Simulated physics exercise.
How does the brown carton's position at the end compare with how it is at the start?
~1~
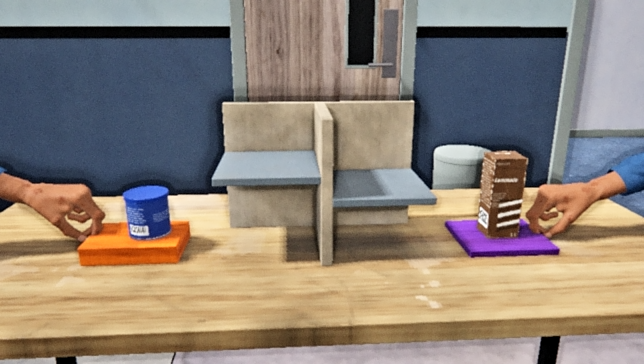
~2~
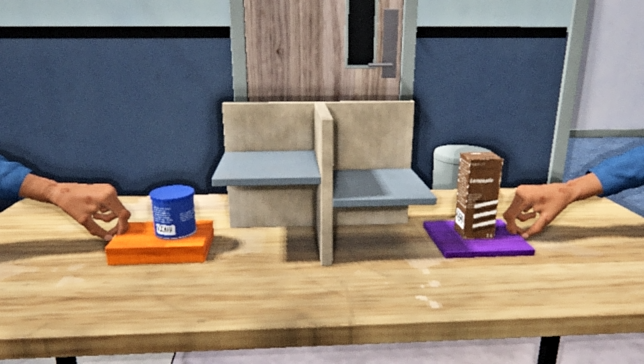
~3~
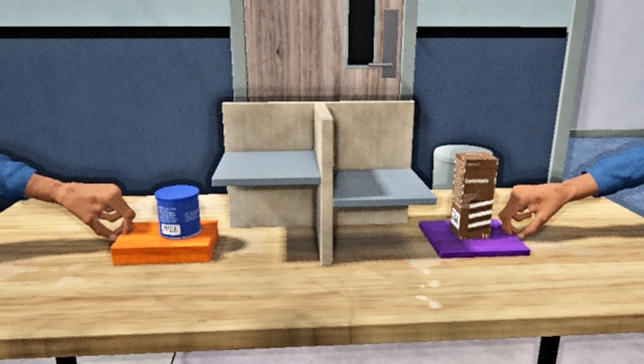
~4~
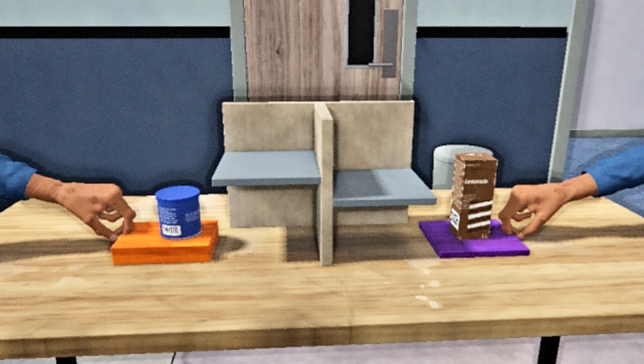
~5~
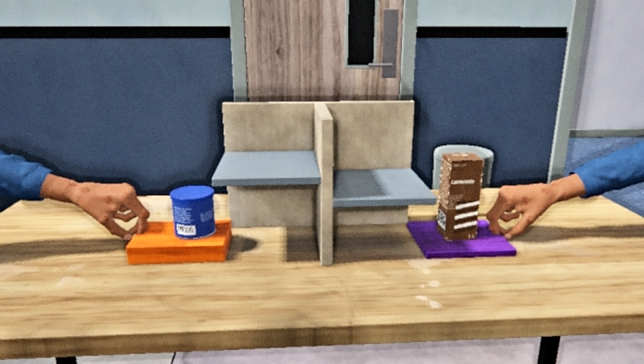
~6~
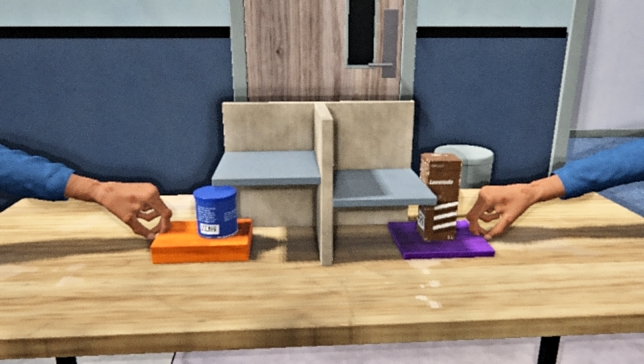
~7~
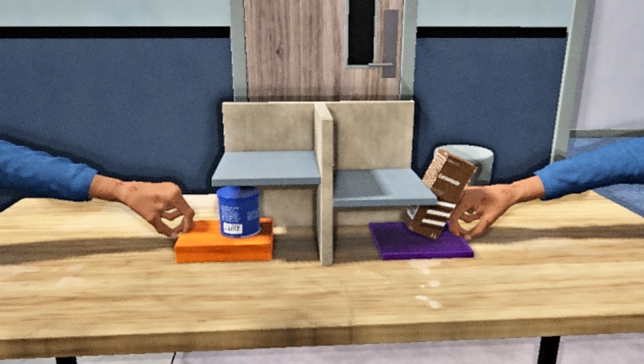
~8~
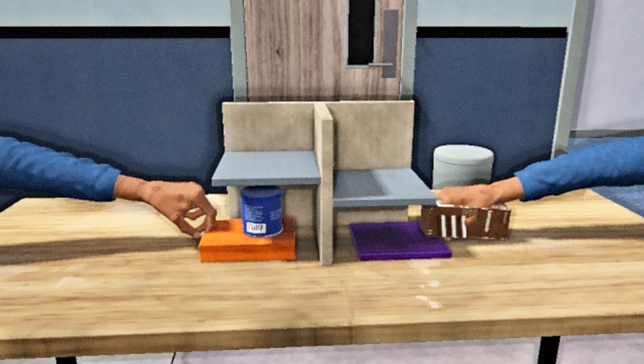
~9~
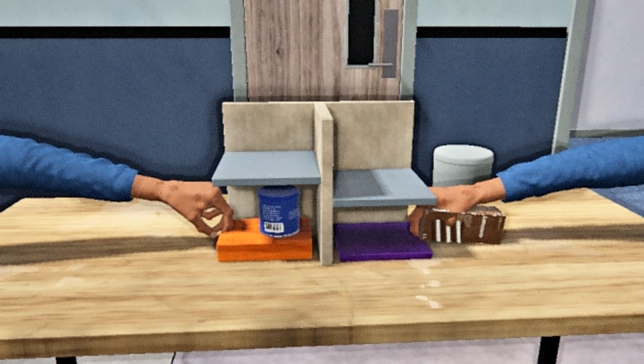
At the start the brown carton stands upright on the purple board, and by the end it lies on its side on the table to the right of the board.
On a wooden table, two hands slide an orange board with a blue pot and a purple board with a brown carton inward beneath a stand's shelf; the pot passes under, while the carton hits the shelf, tips over and ends lying on the table.
